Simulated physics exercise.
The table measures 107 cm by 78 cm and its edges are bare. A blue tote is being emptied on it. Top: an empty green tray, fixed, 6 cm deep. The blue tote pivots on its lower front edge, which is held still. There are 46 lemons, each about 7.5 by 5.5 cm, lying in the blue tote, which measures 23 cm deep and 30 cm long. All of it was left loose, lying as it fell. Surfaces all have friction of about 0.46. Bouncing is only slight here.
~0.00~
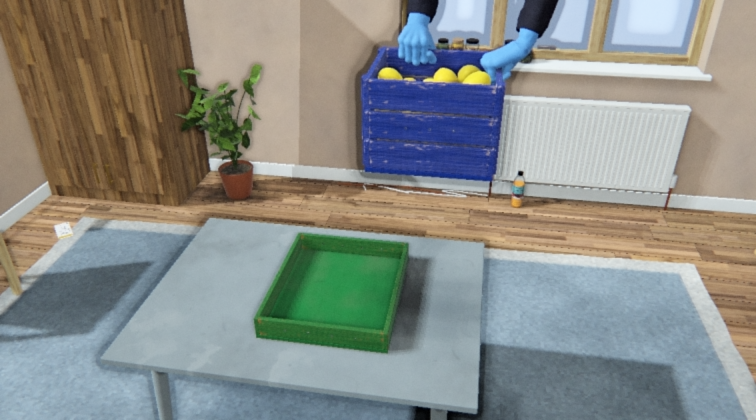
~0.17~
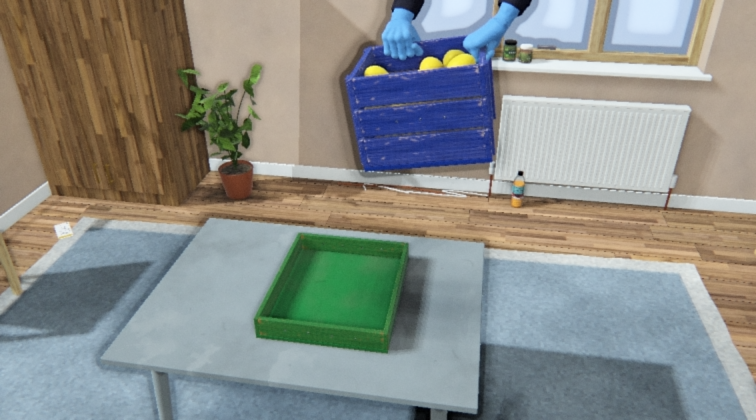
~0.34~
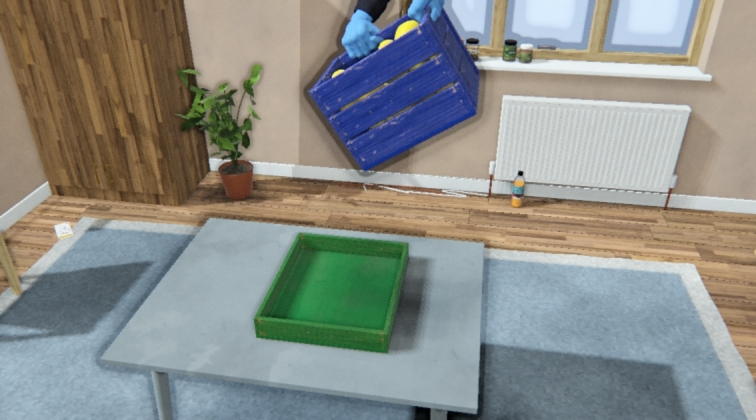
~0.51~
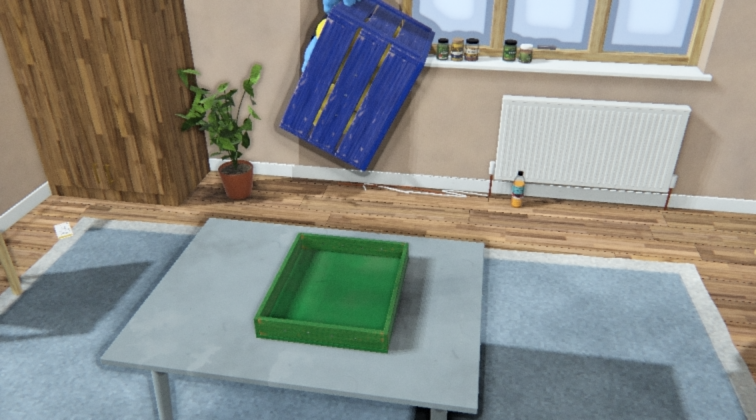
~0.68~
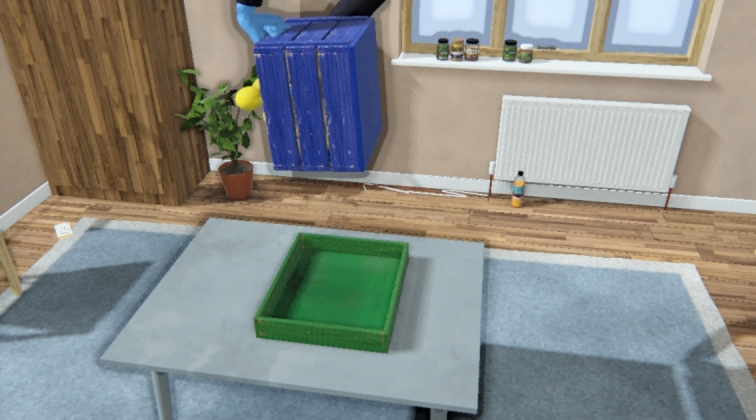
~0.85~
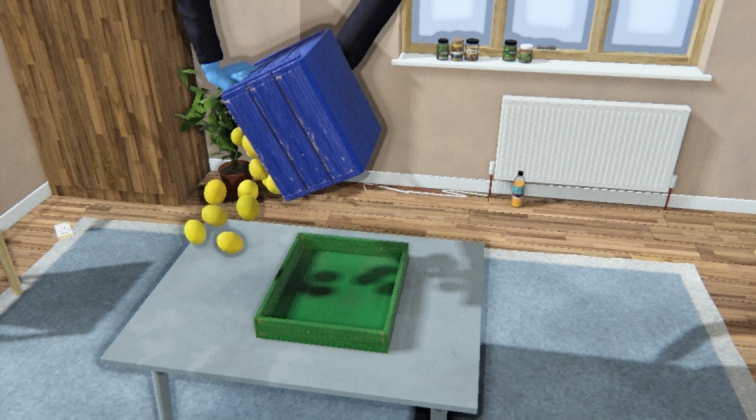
A blue slatted crate of yellow lemons, gripped by blue-gloved hands in dark sleeves, hangs before a window and white radiator in a wood-floored room, seen from above by a still camera. An empty green tray sits on a grey table over a pale blue rug, with a potted plant behind to the left. The hands swing the crate leftward and tip it past its side, and lemons tumble out above the table's far left corner.
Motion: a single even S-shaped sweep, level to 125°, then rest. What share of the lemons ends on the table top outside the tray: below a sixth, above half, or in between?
Oh, a sixth to half of them, I'd say.
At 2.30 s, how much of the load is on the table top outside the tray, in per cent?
35 % by then.
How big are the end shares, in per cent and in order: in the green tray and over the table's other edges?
Roughly 0 and 15 per cent.
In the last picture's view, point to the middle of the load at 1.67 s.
Around (164, 277).
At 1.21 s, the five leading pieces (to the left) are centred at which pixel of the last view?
Around pixel (114, 294).
After 1.21 s, tilt 125°; 2 still in the blue tote, 30 on the table top outside the tray, 2 over the left end of the table and 12 in the air.
After 1.67 s, tilt 125°; 1 in the green tray, 25 on the table top outside the tray, 17 over the left end of the table and 3 over the table's other edges.
After 2.30 s, tilt 125°; 1 in the green tray, 15 on the table top outside the tray, 24 over the left end of the table and 6 over the table's other edges.
When it is over (at 3.12 s), 1 in the green tray, 15 on the table top outside the tray, 24 over the left end of the table and 6 over the table's other edges. Asked share, 15 of 46, 33 per cent.
